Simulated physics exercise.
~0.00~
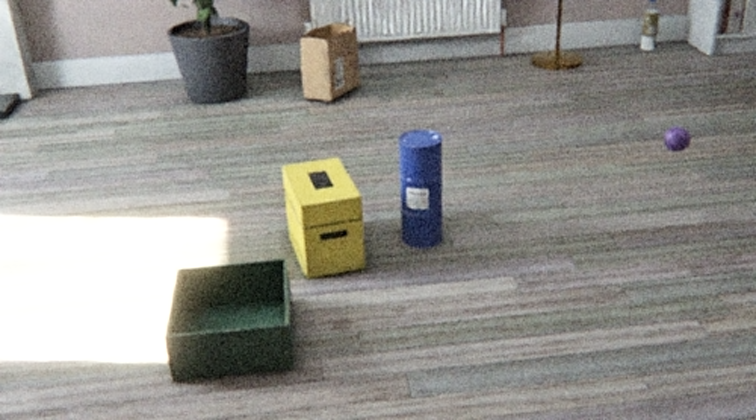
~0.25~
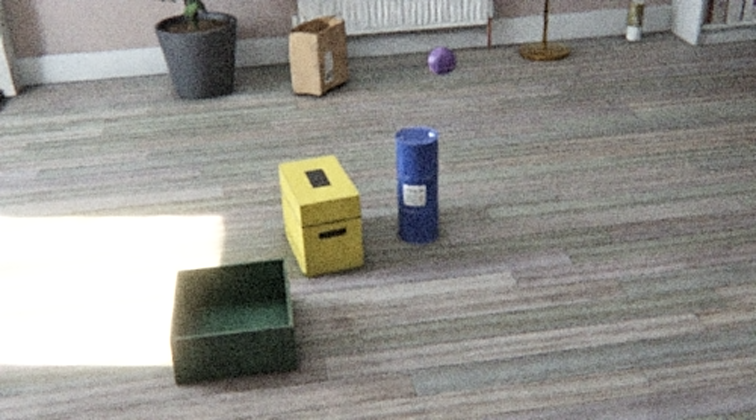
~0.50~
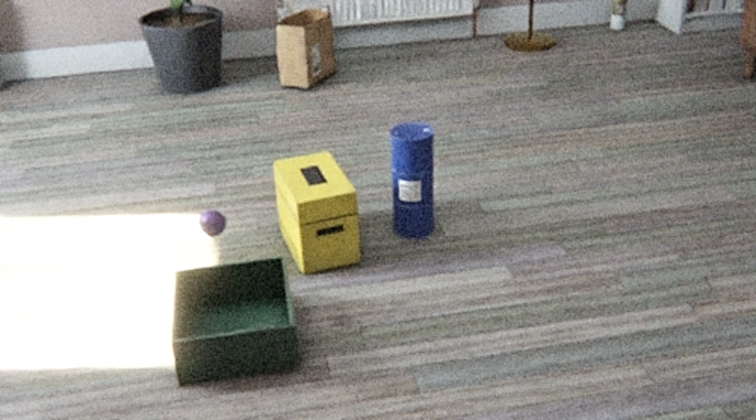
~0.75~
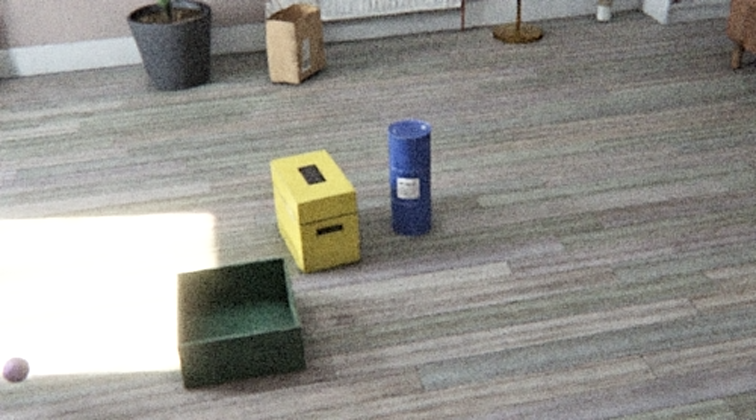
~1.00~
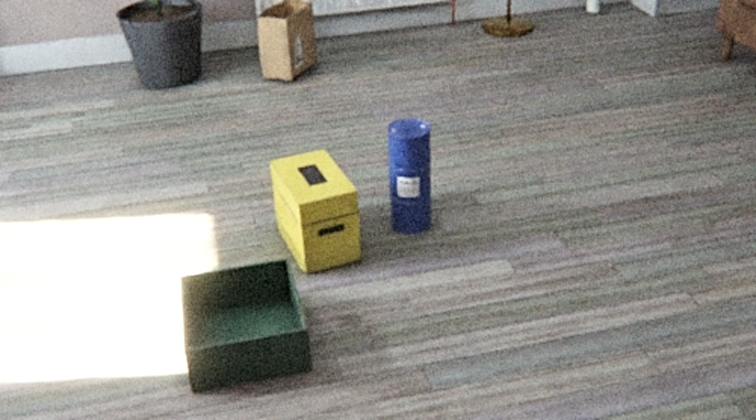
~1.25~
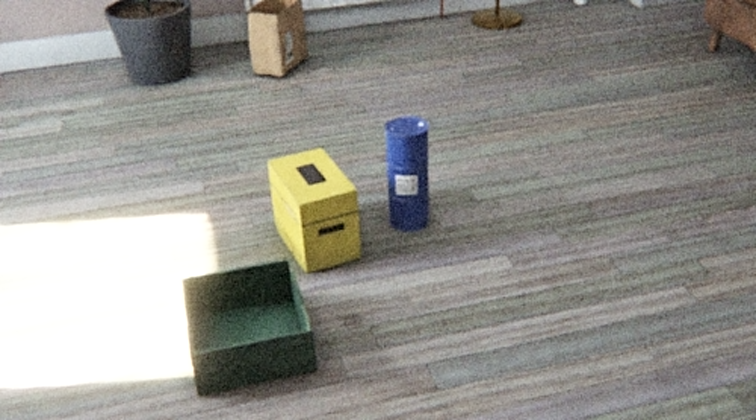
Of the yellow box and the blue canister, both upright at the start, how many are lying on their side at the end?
None of them are. The yellow box and the blue canister are both still standing upright at the end.
